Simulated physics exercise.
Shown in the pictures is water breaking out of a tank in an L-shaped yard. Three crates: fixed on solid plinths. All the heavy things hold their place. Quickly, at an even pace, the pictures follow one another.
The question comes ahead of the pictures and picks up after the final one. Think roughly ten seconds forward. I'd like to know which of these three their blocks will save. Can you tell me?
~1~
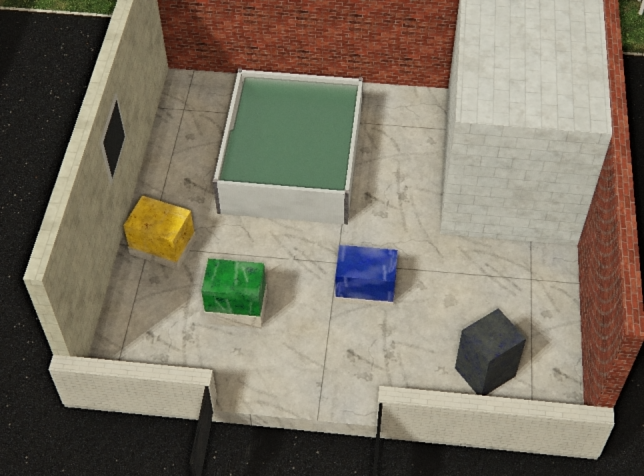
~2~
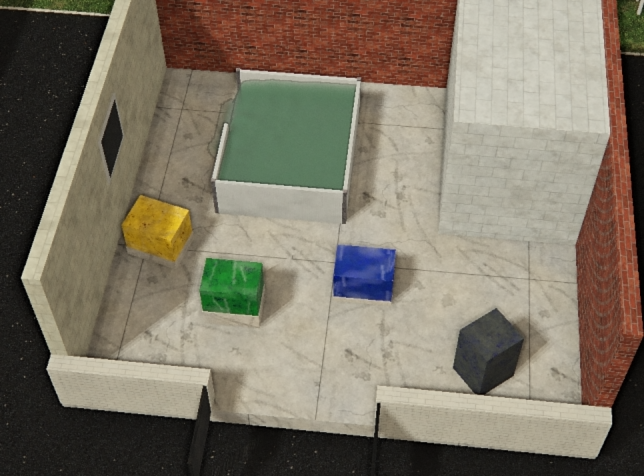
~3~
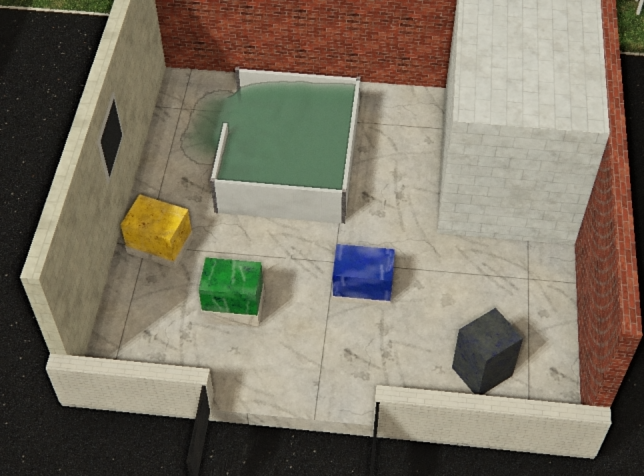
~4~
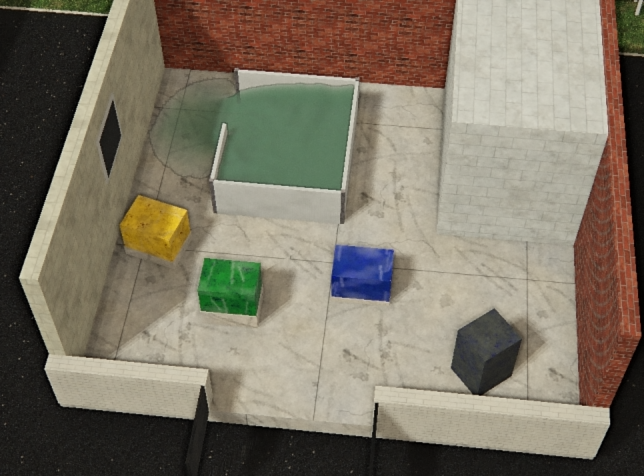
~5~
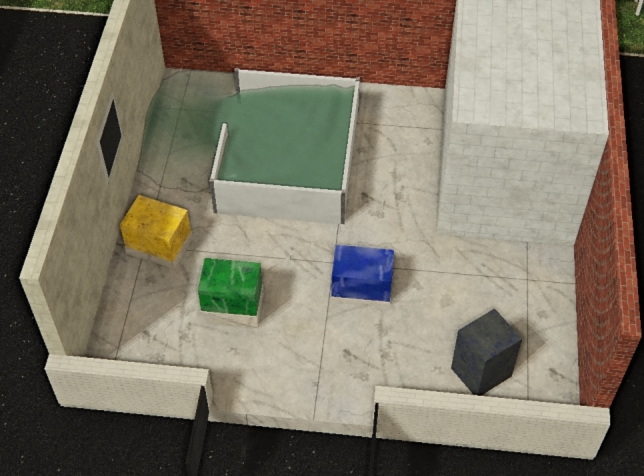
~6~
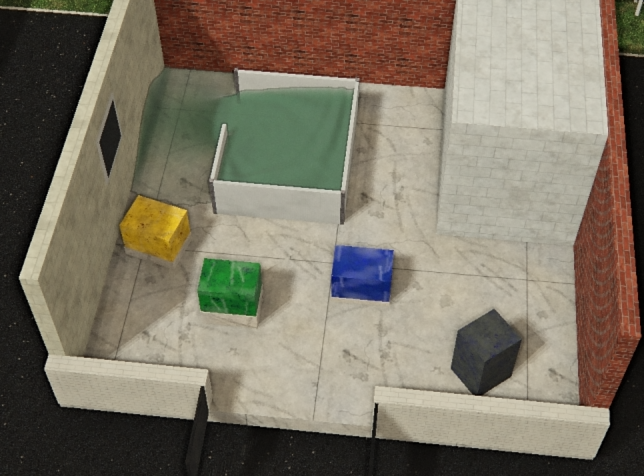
Sure: The blue crate does get wet; the green crate comes through dry; the yellow crate does get wet.
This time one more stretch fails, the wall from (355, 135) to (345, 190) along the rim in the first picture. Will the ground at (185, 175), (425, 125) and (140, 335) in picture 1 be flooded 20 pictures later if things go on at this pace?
Going through them in turn: Still unsoaked, then reached by the flood, then still unsoaked.
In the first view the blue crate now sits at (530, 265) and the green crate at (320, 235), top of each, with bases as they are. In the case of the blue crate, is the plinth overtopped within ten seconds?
As for the blue one, it keeps clear.
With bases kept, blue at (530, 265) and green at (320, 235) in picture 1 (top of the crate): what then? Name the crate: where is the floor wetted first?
Answer: The yellow crate.
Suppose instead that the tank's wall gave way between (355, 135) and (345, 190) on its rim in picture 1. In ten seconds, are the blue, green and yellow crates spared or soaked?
My guess is blue goes wet, green remains untouched, and yellow remains untouched.
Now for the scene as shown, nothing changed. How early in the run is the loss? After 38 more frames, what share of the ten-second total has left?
Result, approximate: 15 per cent.
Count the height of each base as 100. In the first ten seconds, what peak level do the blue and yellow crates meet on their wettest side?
I'd put it at some 240 % for one and some 160 % for the other, in that order.
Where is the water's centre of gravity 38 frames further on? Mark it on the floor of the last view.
At about (273, 188).
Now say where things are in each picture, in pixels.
Still water in the tank at (291, 132), in the first picture.
Water pours out at (236, 118) and has run to a hidden place, in the second picture.
Water pours out at (235, 119) and has run to (187, 147), in the third picture.
The front is at (154, 135), out from the gap at (235, 121), in the fourth picture.
Water pours out at (235, 121) and has run to (139, 163), in the fifth picture.
The front is at (133, 185), out from the gap at (234, 121), in the sixth picture.
A moment on, water covers 15 % of the floor; the blue crate not reached, the green crate not reached, the yellow crate water round its plinth.
Next, water covers 25 % of the floor; the blue crate not reached, the green crate not reached, the yellow crate water round its plinth.
Then, water covers 55 % of the floor; the blue crate water round its plinth, the green crate water round its plinth, the yellow crate water round its plinth.
Later, water covers 90 % of the floor; the blue crate water round its plinth, the green crate water round its plinth, the yellow crate water round its plinth.
In the end, water covers 100 % of the floor; the blue crate was topped, the green crate stayed above the water, the yellow crate was topped.
